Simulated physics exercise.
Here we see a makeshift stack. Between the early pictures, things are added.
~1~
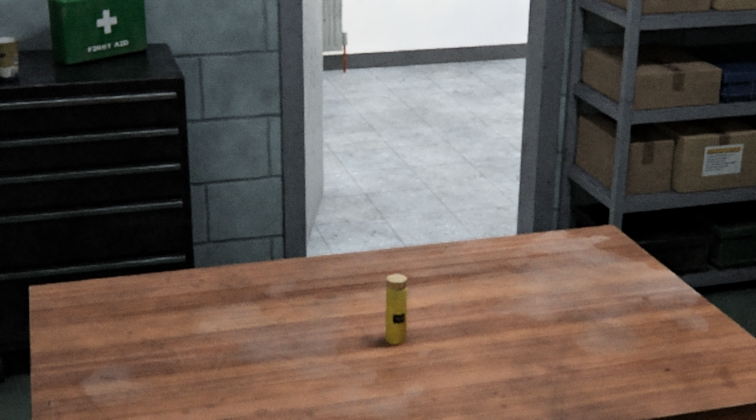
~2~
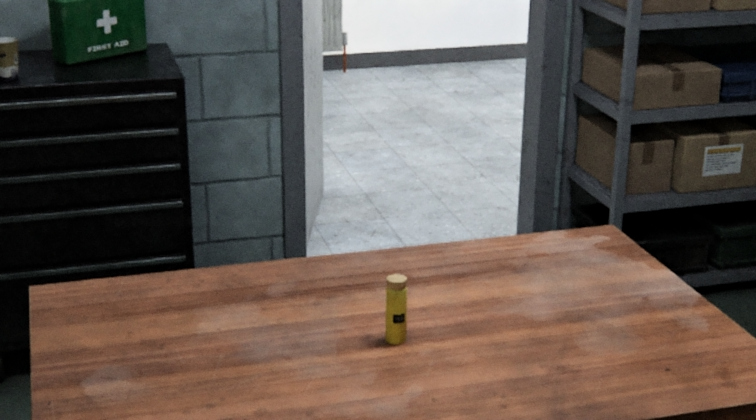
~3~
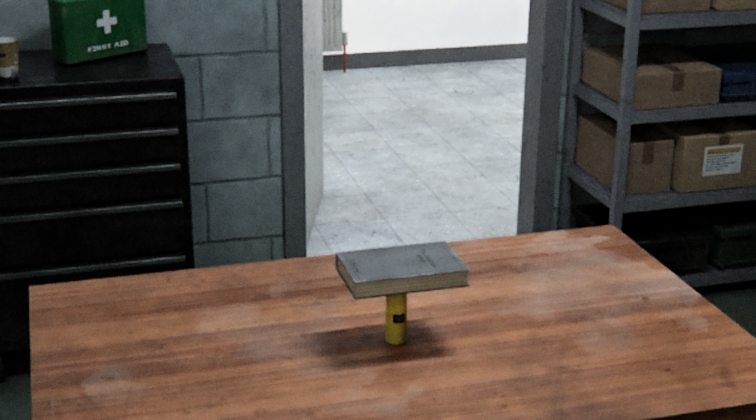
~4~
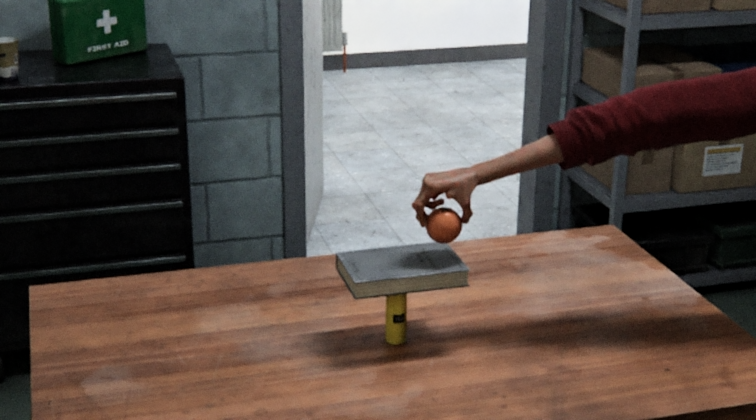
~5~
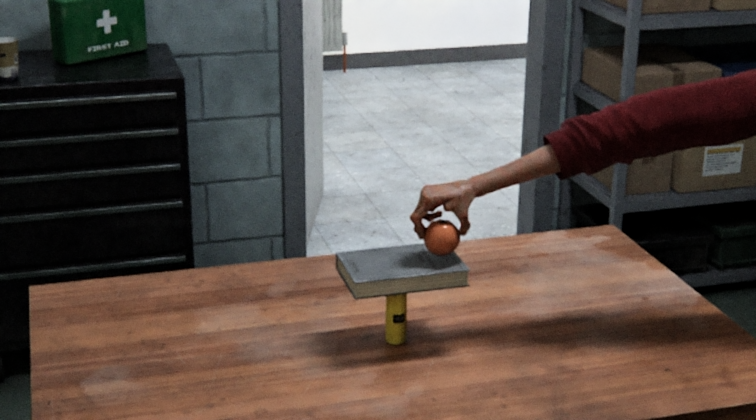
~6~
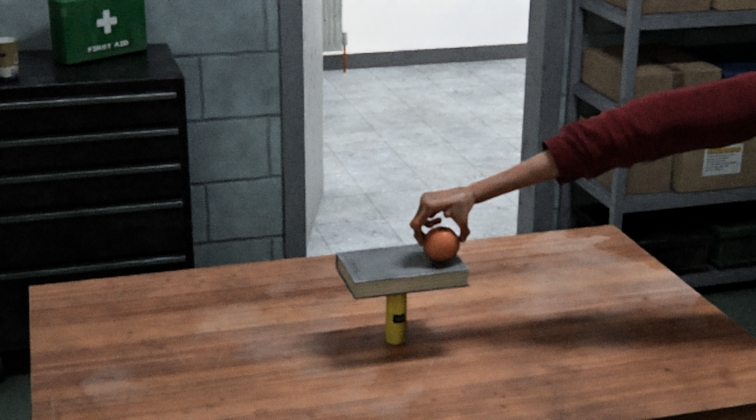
A hand lowers an orange tomato onto a book lying atop a yellow shaker.
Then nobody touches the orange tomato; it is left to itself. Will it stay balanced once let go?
No. I predict the stack won't bear it.
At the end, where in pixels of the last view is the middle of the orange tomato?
It ends up close to (489, 321).
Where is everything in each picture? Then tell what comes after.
In the first frame, the last thing is not in view yet; yellow shaker (396, 309).
In the second frame, the last thing is not in view yet; yellow shaker (396, 309).
In the third frame, the last thing is not in view yet; yellow shaker (396, 309).
The fourth frame shows still above its spot; orange tomato (444, 225); yellow shaker (396, 309).
The fifth frame shows still above its spot; orange tomato (442, 237); yellow shaker (396, 309).
The sixth frame shows set down, still held; orange tomato (441, 244); yellow shaker (396, 309).
Then, 0.50 s later than the last frame, grey book and orange tomato now fallen; yellow shaker tilted by 5°.
Then, 0.80 s later than the last frame, yellow shaker tilted by 55°.
When it is over, fallen, yellow shaker, grey book and orange tomato. End places, in pixels of the last picture, orange tomato near (489, 321). The stack loses its balance.
